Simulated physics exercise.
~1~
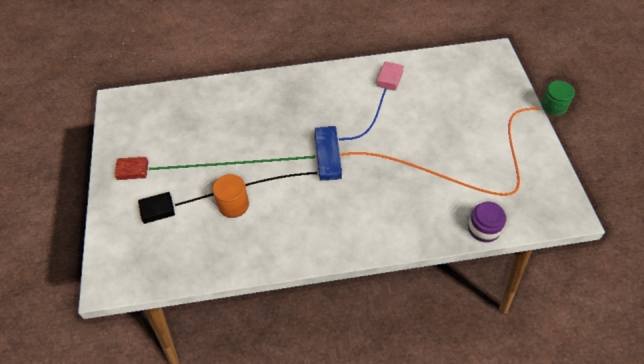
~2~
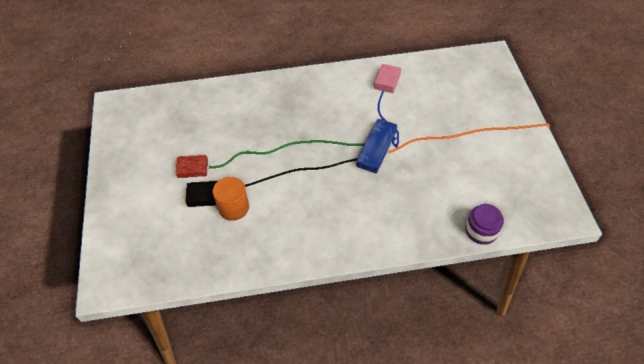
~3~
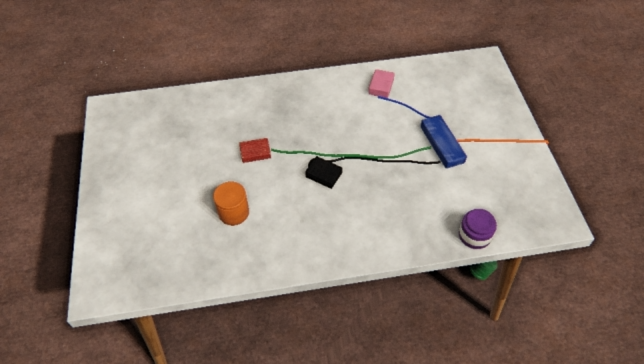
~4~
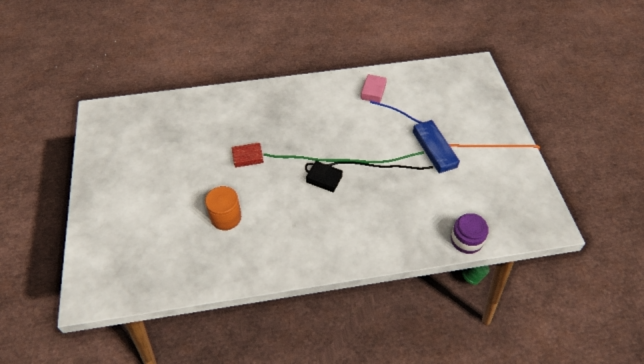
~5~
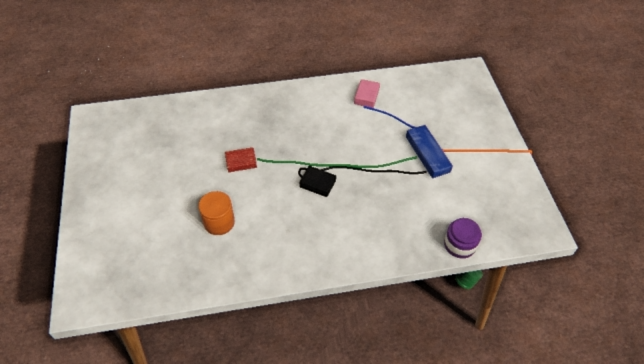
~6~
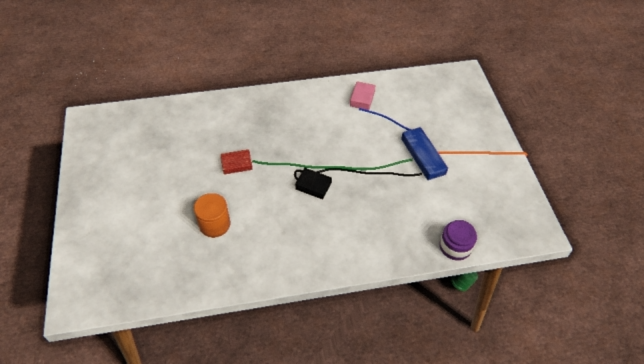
On a pale table, a falling green object drags the blue, red and black blocks right.
